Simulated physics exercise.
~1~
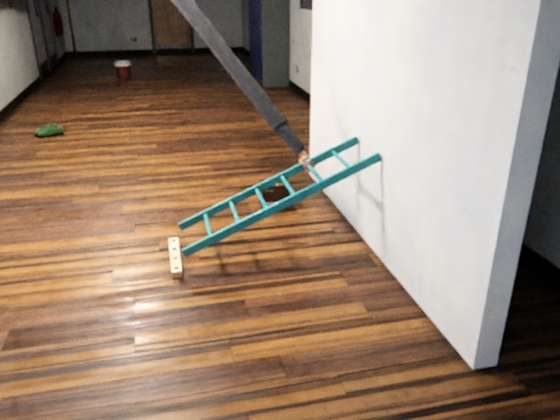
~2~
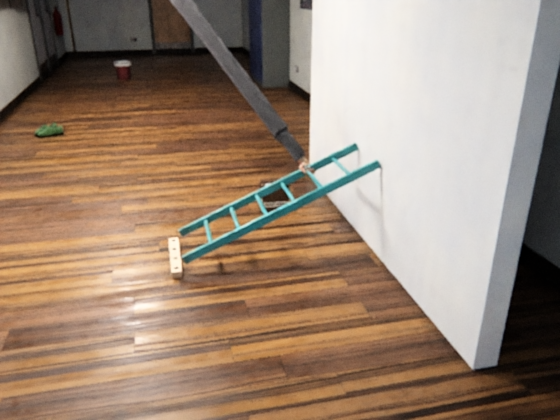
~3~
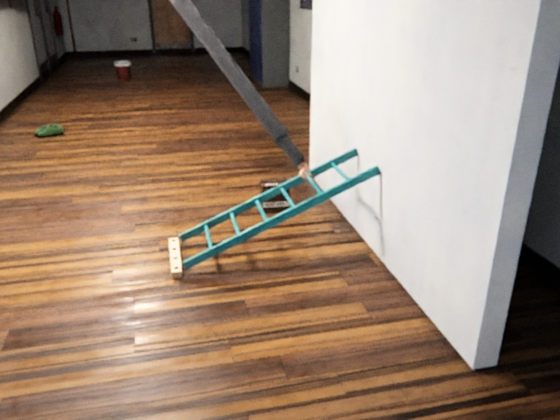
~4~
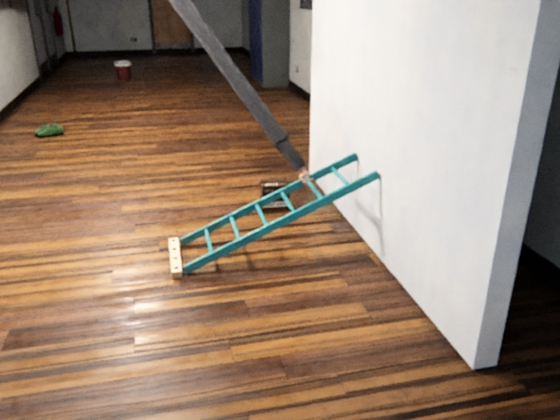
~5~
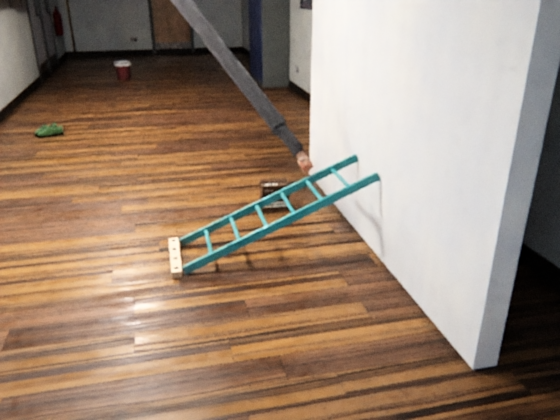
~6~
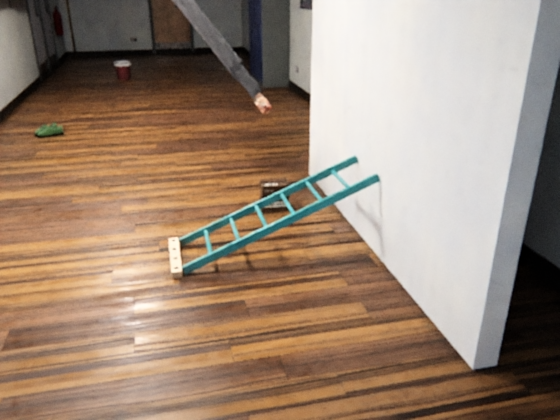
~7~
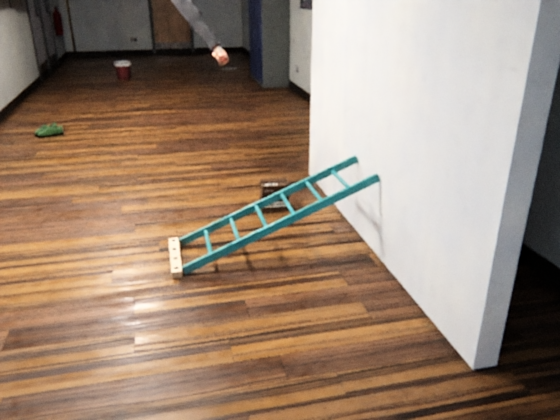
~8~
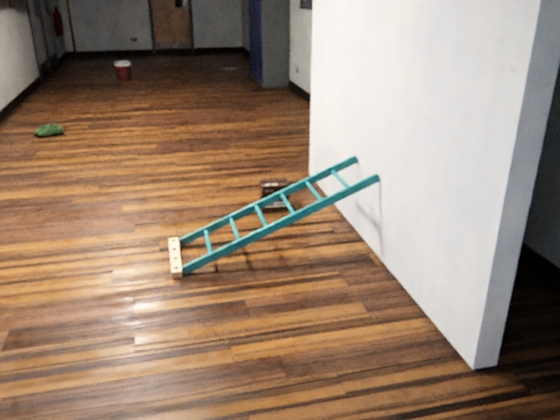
A turquoise rack is lowered slightly against a wall, then stays leaning as the hand withdraws.
